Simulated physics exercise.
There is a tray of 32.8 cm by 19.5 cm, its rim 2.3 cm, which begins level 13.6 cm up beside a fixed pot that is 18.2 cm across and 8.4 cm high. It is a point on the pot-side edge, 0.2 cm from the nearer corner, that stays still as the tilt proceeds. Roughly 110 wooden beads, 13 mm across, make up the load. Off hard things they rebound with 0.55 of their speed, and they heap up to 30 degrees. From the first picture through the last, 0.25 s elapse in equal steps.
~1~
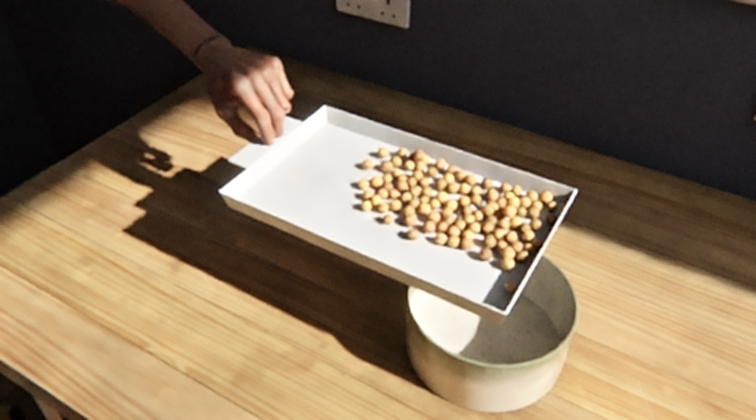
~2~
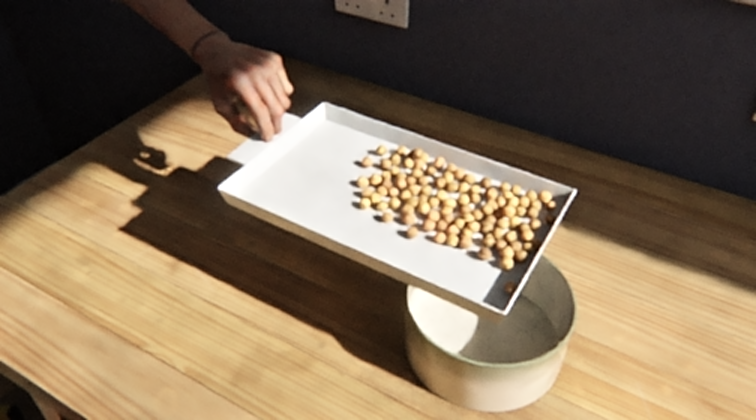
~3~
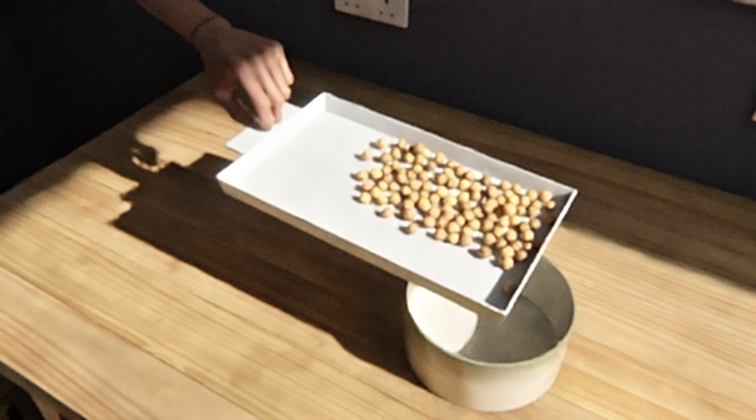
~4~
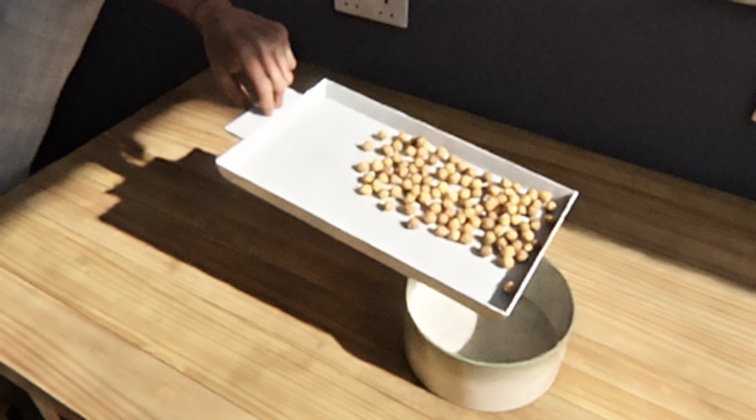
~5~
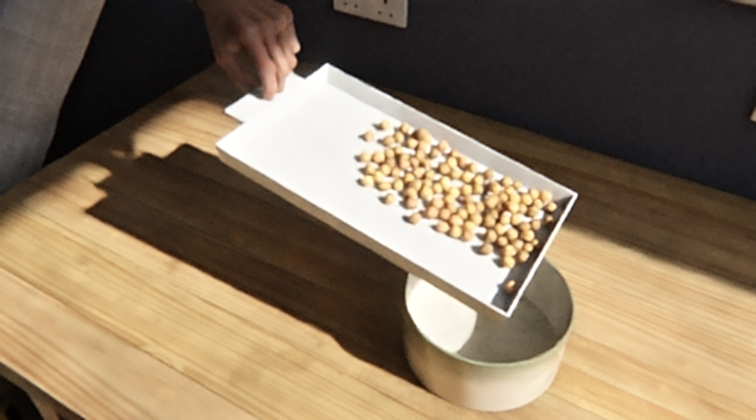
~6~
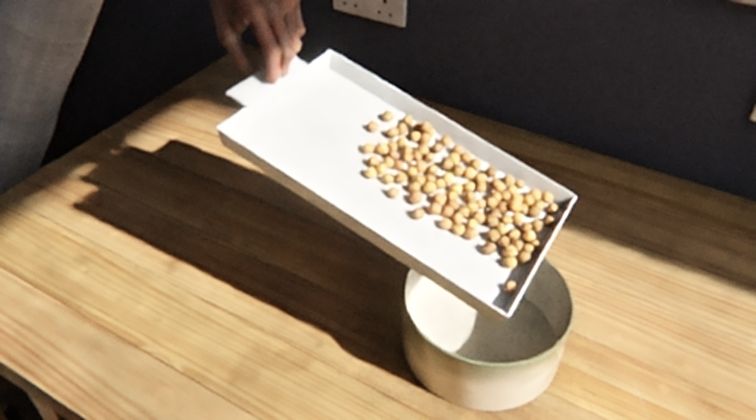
The clip opens on a hand holding a shallow white tray of small, round tan pieces, its right end over a pale pot on a wooden table. The hand gradually raises the tray's left end, steepening its slope, while the pieces barely shift and remain clustered toward the right.
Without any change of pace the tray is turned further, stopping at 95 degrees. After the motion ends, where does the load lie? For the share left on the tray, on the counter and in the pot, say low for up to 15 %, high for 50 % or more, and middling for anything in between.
Left on the tray - low, counter - high, pot - middling.
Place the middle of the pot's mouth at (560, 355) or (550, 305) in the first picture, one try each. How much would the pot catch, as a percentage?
Roughly 50 per cent, then 85 per cent.
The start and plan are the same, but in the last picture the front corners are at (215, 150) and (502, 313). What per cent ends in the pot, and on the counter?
In the pot: 0 per cent; on the counter: 100 per cent.
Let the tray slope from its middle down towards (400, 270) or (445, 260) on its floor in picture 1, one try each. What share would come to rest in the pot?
That would be close to 0 per cent, then close to 0 per cent.
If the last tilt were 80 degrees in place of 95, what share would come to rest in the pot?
I'd put it at close to 35 per cent.
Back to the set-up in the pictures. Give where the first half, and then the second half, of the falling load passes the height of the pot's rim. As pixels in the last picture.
First half close to (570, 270), second half close to (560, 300).
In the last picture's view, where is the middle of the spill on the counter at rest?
The middle of the spill sits at roughly (627, 327).
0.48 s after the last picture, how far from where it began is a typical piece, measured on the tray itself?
About 5 cm.
Then, 0.48 s after the last picture, tilt 54 degrees; the tray holds 100 %, the pot 0 %.
Then, 0.80 s after the last picture, tilt 79 degrees; the tray holds 100 %, the pot 0 %.
Then, 1.21 s after the last picture, tilt 95 degrees; the tray holds 15 %, the pot 30 %.
In the end, tray 0 %, counter 60 %, pot 40 %.
